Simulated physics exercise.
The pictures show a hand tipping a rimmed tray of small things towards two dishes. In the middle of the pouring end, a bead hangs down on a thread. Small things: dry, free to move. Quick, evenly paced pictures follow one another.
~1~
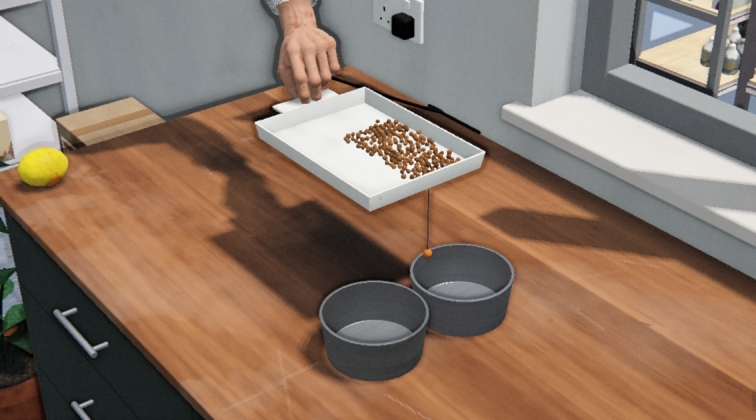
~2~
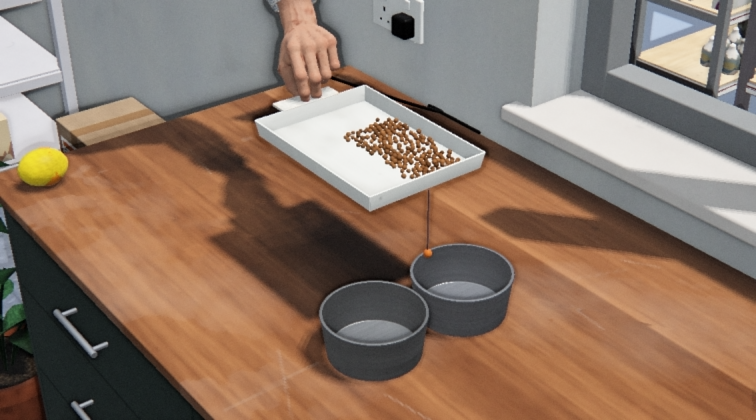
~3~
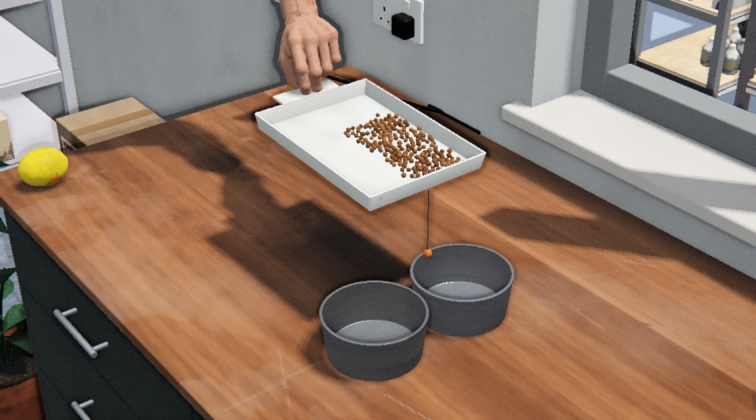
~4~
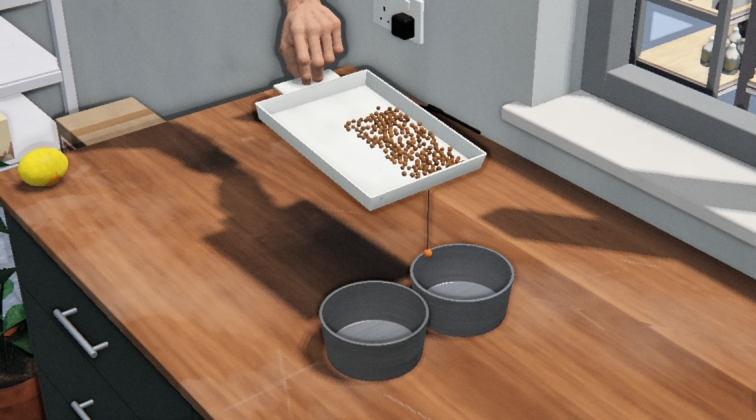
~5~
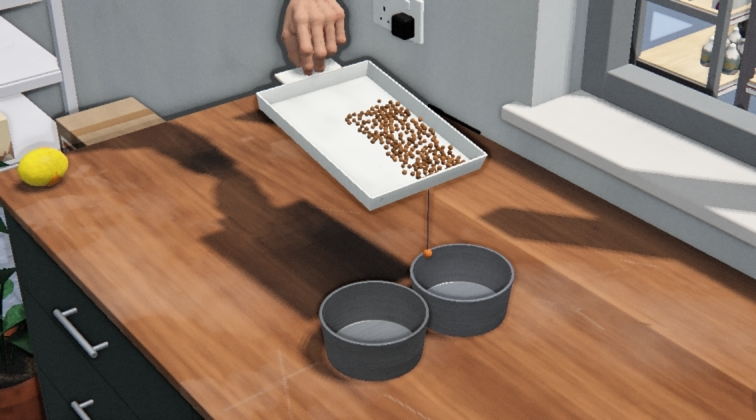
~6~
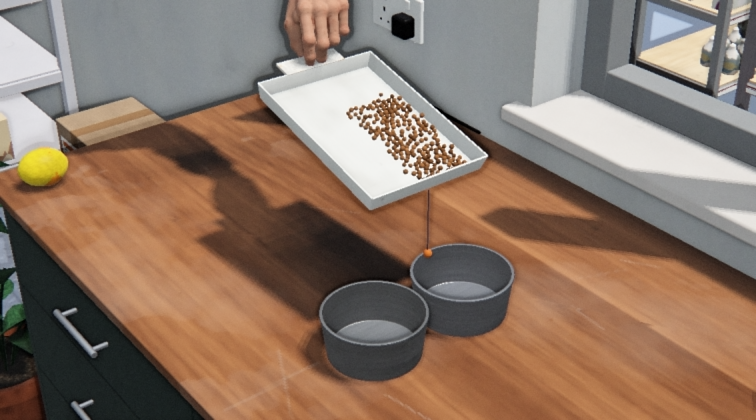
A hand slowly raises the back of a white tray of small brown balls, tilting it slightly.
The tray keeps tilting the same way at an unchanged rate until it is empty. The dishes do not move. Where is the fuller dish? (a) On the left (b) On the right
b.
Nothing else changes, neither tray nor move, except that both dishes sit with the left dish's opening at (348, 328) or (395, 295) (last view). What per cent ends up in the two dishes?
Try 1: Some 50 %; try 2: Some 90 %.
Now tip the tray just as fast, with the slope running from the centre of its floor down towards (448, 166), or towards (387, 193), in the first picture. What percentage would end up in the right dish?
I'd put it at some 40 % and then some 10 %.
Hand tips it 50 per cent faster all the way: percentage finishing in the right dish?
I'd put it near 80 per cent.
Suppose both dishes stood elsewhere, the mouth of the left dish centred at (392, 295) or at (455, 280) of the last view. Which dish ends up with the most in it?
Try 1 - the dish at right, try 2 - the dish at left.
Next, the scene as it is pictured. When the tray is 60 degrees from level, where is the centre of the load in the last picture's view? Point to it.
Roughly at (443, 153).
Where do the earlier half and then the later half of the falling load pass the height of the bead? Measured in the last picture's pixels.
Around (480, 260) first; around (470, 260) second.
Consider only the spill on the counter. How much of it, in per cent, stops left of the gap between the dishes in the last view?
Close to 0 in a hundred.
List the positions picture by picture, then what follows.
In the first picture, corners of the pouring end at (370, 195) and (480, 152), level; middle of the load at (408, 149), cereal balls; left dish at (407, 353); right dish at (496, 310); bead on its thread at (427, 253).
In the second picture, corners of the pouring end at (370, 195) and (481, 152), level; middle of the load at (408, 148).
In the third picture, corners of the pouring end at (371, 195) and (481, 152), tipped barely, level across its low end; middle of the load at (408, 146).
In the fourth picture, corners of the pouring end at (372, 195) and (482, 153), tipped a little, level across its low end; middle of the load at (408, 142).
In the fifth picture, corners of the pouring end at (372, 195) and (483, 154), tipped a little, level across its low end; middle of the load at (409, 139).
In the sixth picture, corners of the pouring end at (373, 196) and (483, 155), tipped a little, level across its low end; middle of the load at (410, 136); left dish at (407, 353); right dish at (496, 310).
Soon, tray tipped steeply; all on the tray.
A while on, tray tipped right over; nearly all on the tray; a stray few in the right dish; a small part in the air.
Towards the end, tray tipped past a quarter turn; a stray few in the left dish; most in the right dish; about a quarter outside both.
Finally, tray tipped past a quarter turn; a stray few in the left dish; most in the right dish; about a quarter outside both.
